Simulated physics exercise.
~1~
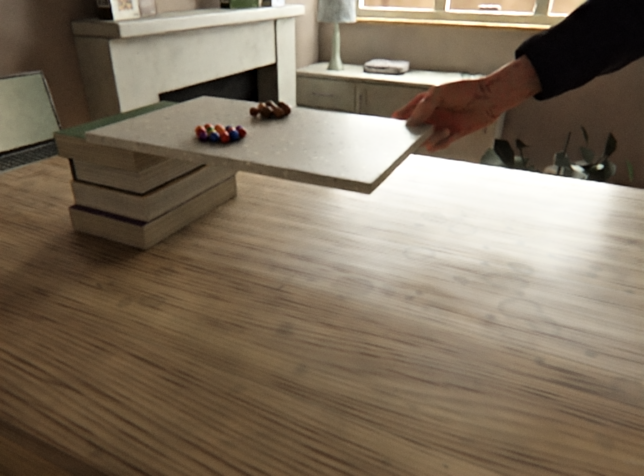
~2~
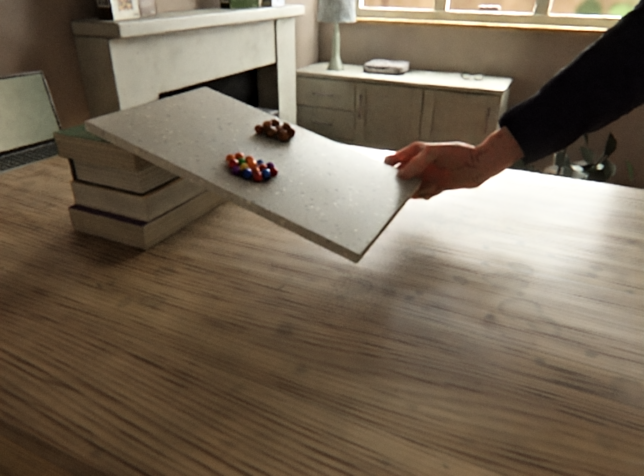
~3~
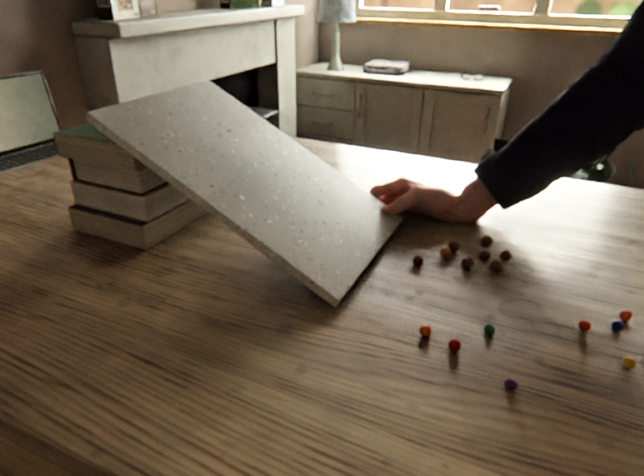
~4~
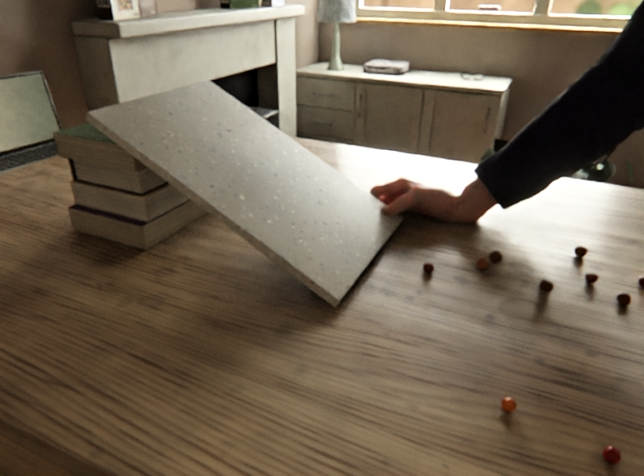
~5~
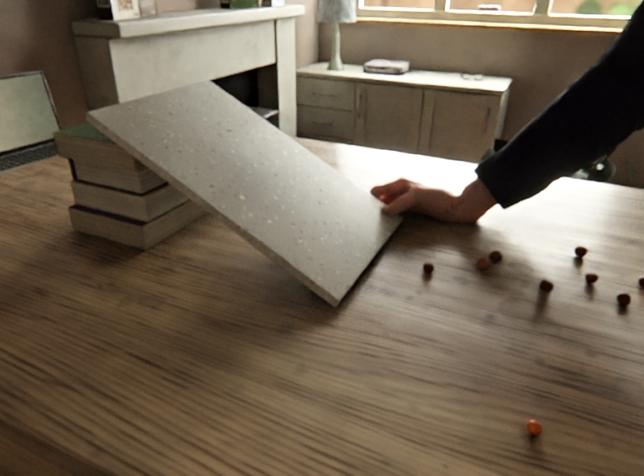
On a wooden table, a hand lowering a speckled board propped on books, colourful beads rolling farther away than the brown ones.
